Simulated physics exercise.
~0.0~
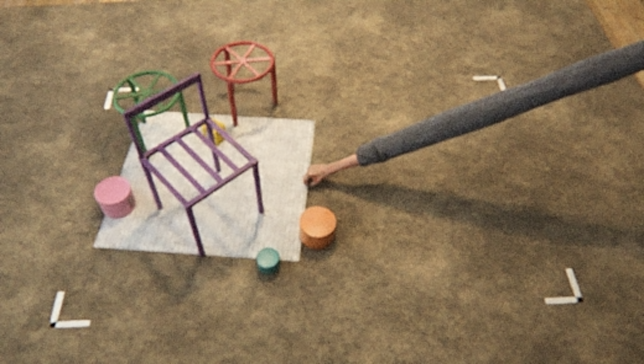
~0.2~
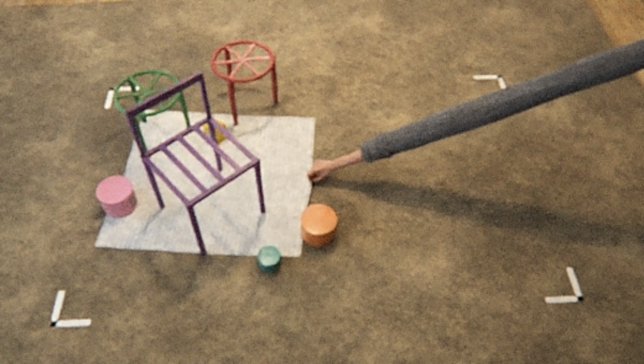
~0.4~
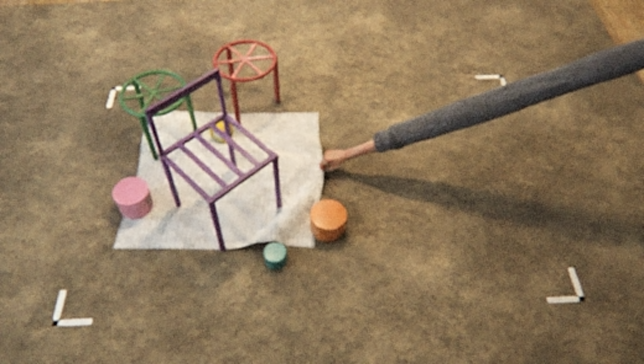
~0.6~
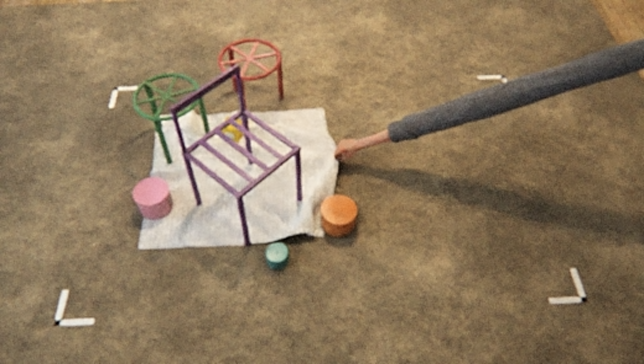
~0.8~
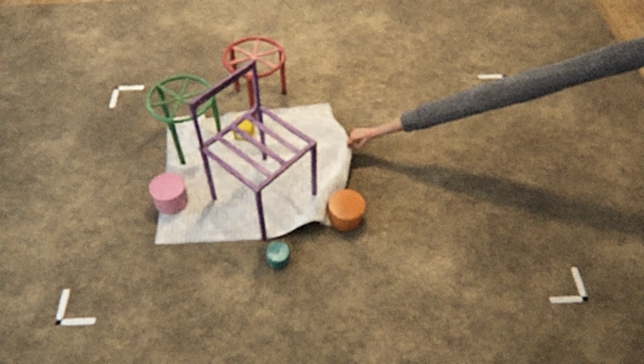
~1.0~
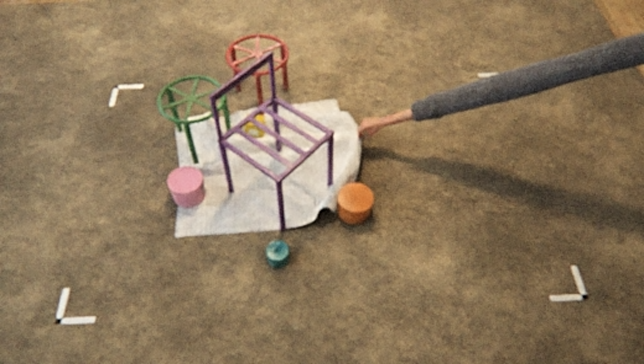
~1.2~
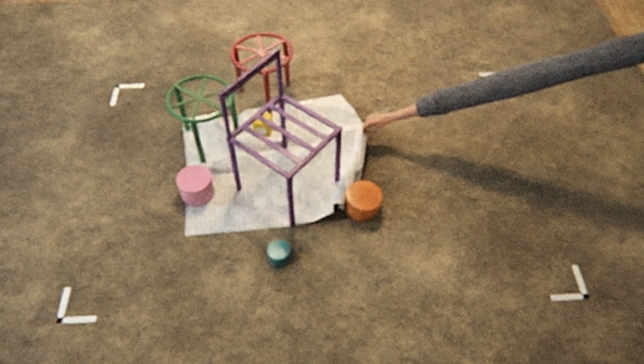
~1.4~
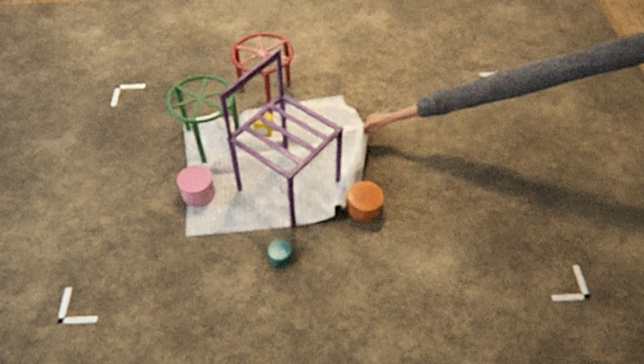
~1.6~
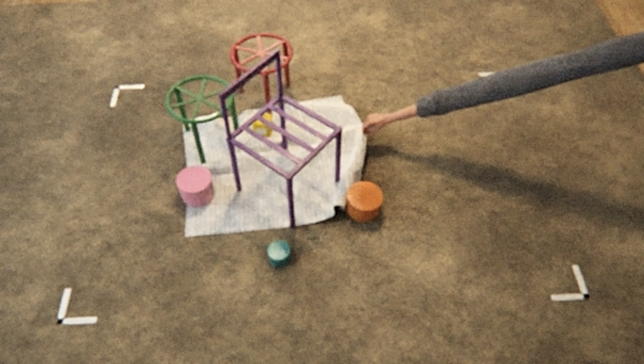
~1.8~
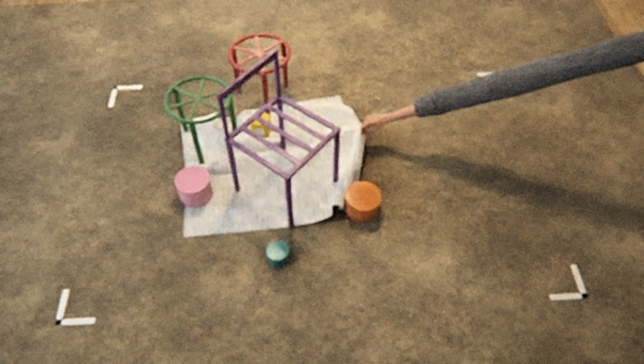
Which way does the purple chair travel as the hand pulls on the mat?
The purple chair travels to the right, staying upright on the mat as it goes.
